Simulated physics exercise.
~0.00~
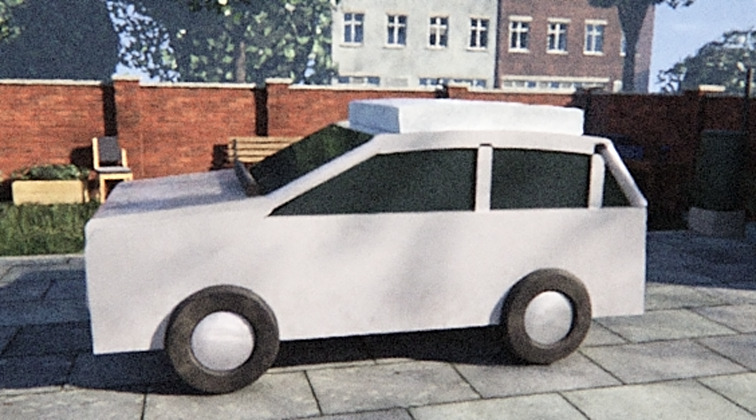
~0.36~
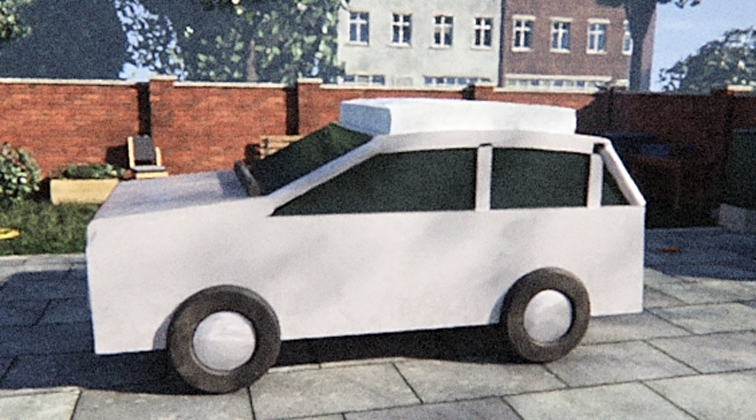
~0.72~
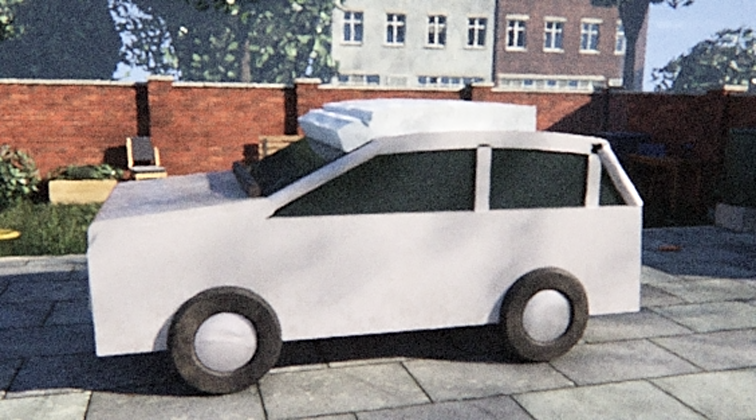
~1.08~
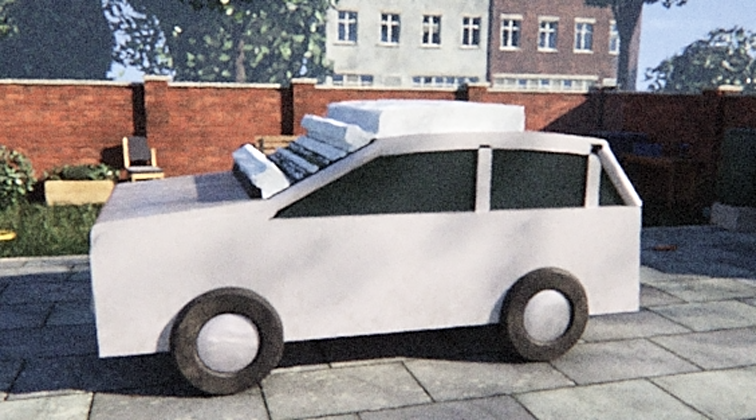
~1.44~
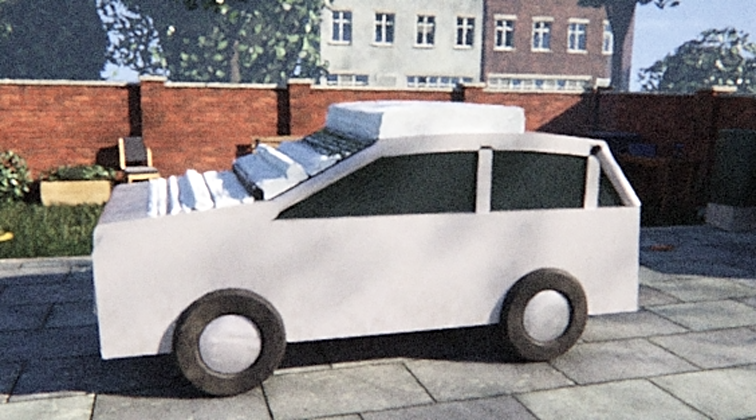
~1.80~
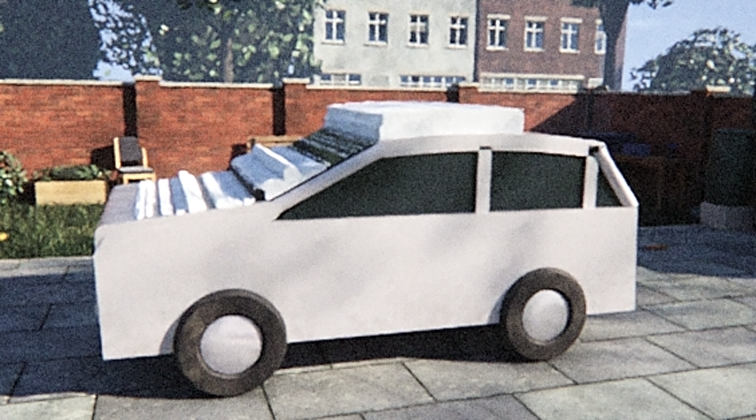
A thick white slab of snow on the roof of a plain white car slid forward and broke up over the windscreen, then tumbled onto the bonnet, where the chunks settled while most of the slab stayed on the roof.
